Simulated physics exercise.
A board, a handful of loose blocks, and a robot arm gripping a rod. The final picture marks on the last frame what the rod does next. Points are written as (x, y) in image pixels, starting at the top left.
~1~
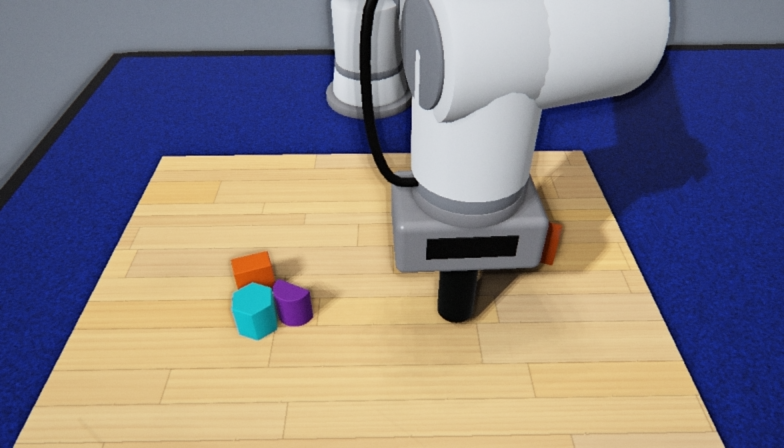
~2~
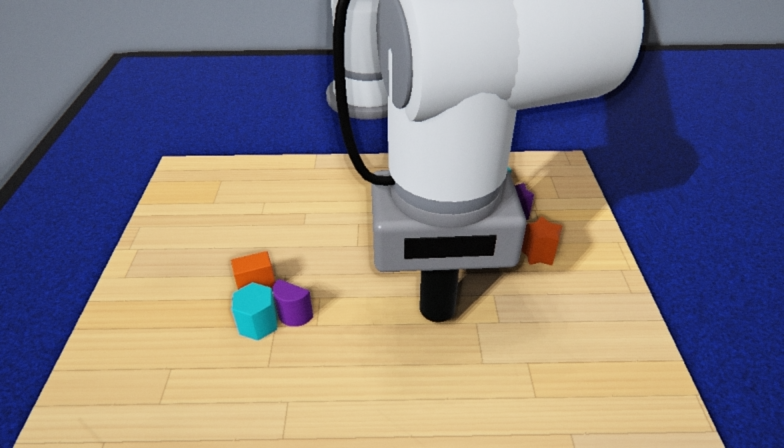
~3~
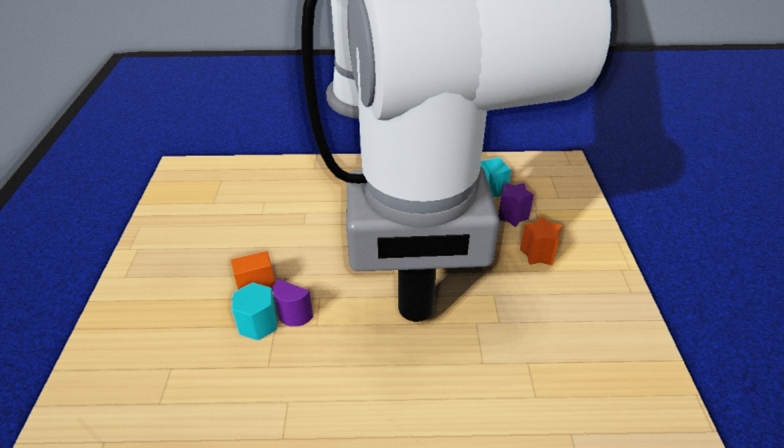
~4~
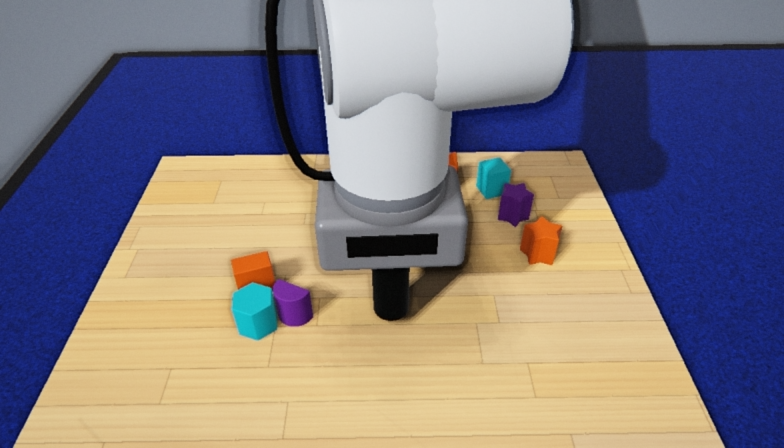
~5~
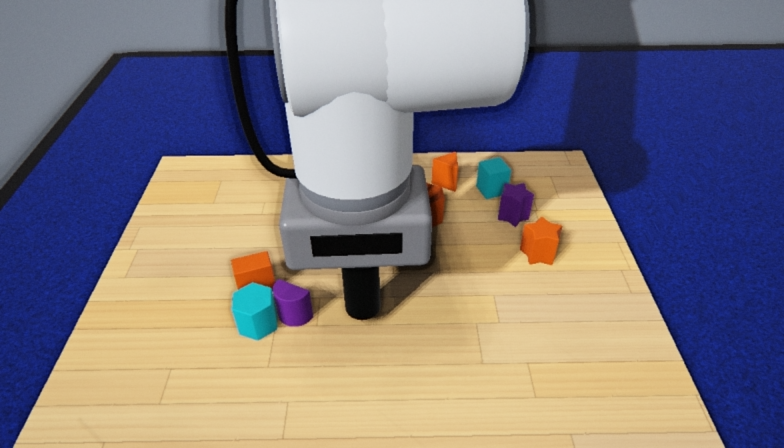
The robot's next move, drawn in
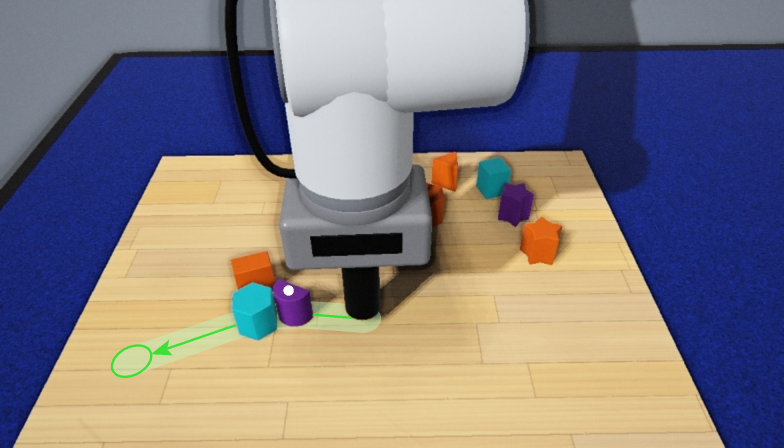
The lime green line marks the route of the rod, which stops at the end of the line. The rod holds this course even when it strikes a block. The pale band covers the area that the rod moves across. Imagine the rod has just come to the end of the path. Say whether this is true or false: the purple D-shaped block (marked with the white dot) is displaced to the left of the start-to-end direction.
False
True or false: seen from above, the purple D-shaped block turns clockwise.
The statement is correct.
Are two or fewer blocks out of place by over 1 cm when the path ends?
The answer is yes.
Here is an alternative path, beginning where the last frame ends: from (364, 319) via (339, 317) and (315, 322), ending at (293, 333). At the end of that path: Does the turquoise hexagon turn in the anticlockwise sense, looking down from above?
Yes.
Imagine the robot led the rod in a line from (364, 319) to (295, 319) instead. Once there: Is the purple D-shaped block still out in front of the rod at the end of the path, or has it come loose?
I'm fairly sure the purple D-shaped block rides along ahead of the rod to the very end.
The drawn path runs from (364, 319) via (289, 315) and (213, 333), ending at (132, 361); the dot is on the purple D-shaped block.
What follows on the original path. One third of the way, rod at (285, 303); turquoise hexagon at (222, 298), turned 70° anticlockwise; purple D-shaped block at (254, 282), turned 55° clockwise.
Two thirds of the way, rod at (209, 321); orange oblong at (248, 259), turned 15° clockwise; turquoise hexagon at (169, 300), turned 100° anticlockwise; purple D-shaped block at (229, 278).
At the end, rod at (126, 349); orange oblong at (248, 259), turned 15° clockwise; turquoise hexagon at (139, 299), turned 50° anticlockwise; purple D-shaped block at (229, 278), turned 130° clockwise.
